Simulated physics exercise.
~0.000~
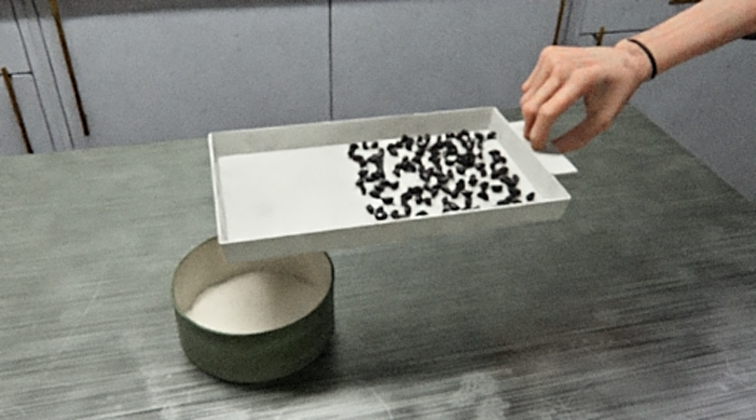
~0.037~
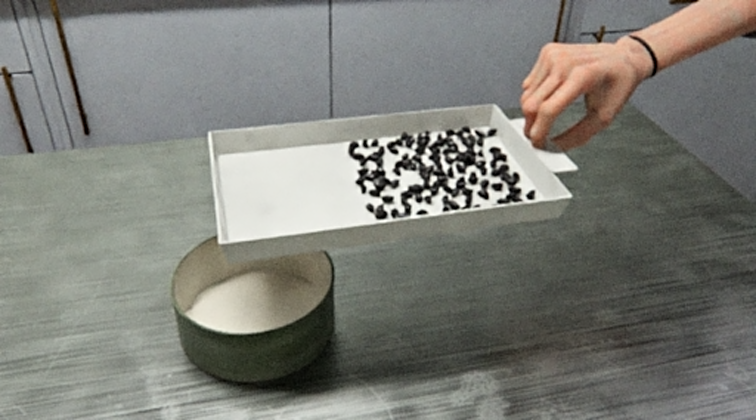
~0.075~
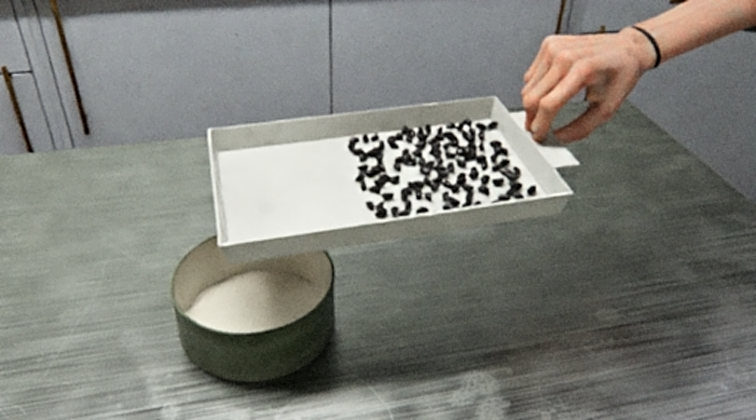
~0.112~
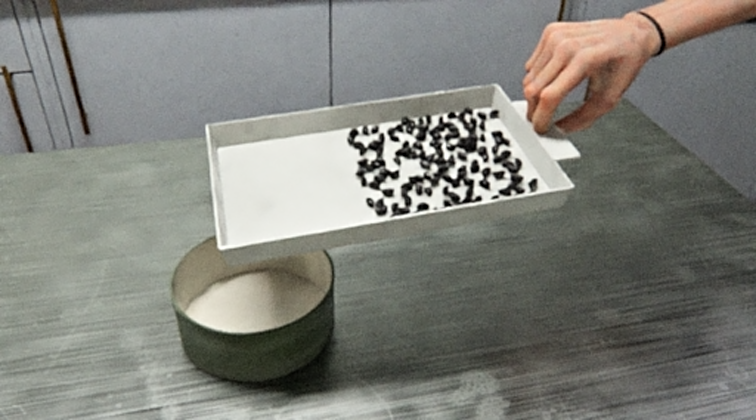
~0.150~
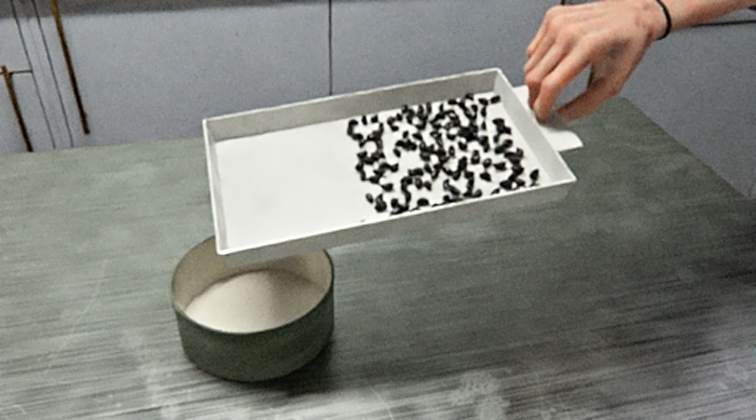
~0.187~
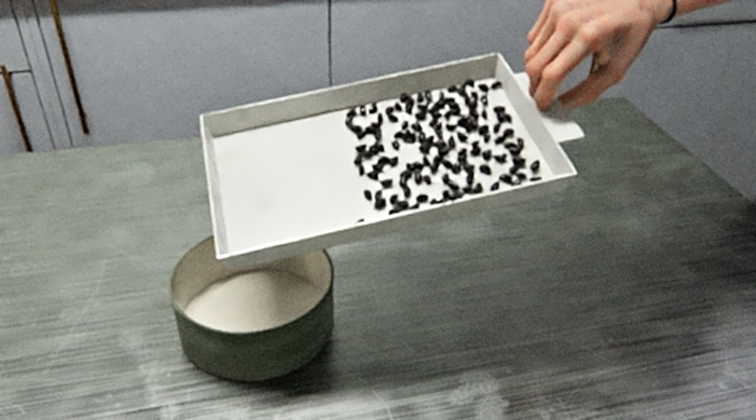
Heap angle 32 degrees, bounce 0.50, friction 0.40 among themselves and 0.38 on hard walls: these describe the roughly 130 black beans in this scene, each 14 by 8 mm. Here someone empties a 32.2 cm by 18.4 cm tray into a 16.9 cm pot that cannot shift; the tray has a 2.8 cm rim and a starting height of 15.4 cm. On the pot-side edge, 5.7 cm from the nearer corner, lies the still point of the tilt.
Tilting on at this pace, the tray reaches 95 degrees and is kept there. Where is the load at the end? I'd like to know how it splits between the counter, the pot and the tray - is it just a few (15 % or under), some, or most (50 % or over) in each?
Counter: Most; pot: Some; tray: Just a few.
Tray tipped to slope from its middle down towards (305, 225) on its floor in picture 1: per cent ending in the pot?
Roughly 10 % of the pieces.
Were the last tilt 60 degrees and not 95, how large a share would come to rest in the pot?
Around 0 in a hundred.
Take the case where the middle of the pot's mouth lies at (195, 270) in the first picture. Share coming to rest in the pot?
Share in pot at that spot: Some 0 in a hundred.
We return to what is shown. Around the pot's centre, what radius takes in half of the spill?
About 18 centimetres.
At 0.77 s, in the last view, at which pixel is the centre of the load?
Look near (287, 274) in the last picture.
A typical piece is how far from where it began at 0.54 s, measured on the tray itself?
Roughly 8 cm.
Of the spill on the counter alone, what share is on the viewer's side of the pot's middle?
I'd put it at around 100 per cent.
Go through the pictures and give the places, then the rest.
Tray tilt 0 degrees, front corners at (226, 239) and (564, 195); middle of the pieces at (439, 174); pot at (253, 276), in the first picture.
Tray tilt 1 degrees, front corners at (226, 239) and (564, 194); middle of the pieces at (440, 172), in the second picture.
Tray tilt 3 degrees, front corners at (226, 240) and (565, 190); middle of the pieces at (440, 168), in the third picture.
Tray tilt 6 degrees, front corners at (225, 244) and (566, 184), lowest corner left front; middle of the pieces at (441, 161), in the fourth picture.
Tray tilt 10 degrees, front corners at (224, 248) and (568, 177), lowest corner left front; middle of the pieces at (441, 152), in the fifth picture.
Tray tilt 14 degrees, front corners at (223, 252) and (569, 170), lowest corner left front; middle of the pieces at (440, 144); pot at (253, 274). The tray's pace is about 110 degrees a second, in the sixth picture.
Then, at 0.54 s, tilt 54 degrees; the tray holds 100 %, the pot 0 %.
After 0.77 s, tilt 80 degrees; the tray holds 80 %, the pot 0 %.
Then, at 1.12 s, tilt 95 degrees; the tray holds 10 %, the pot 20 %.
In the end, at 2.6 s, counter 65 %, pot 30 %, tray 5 %.
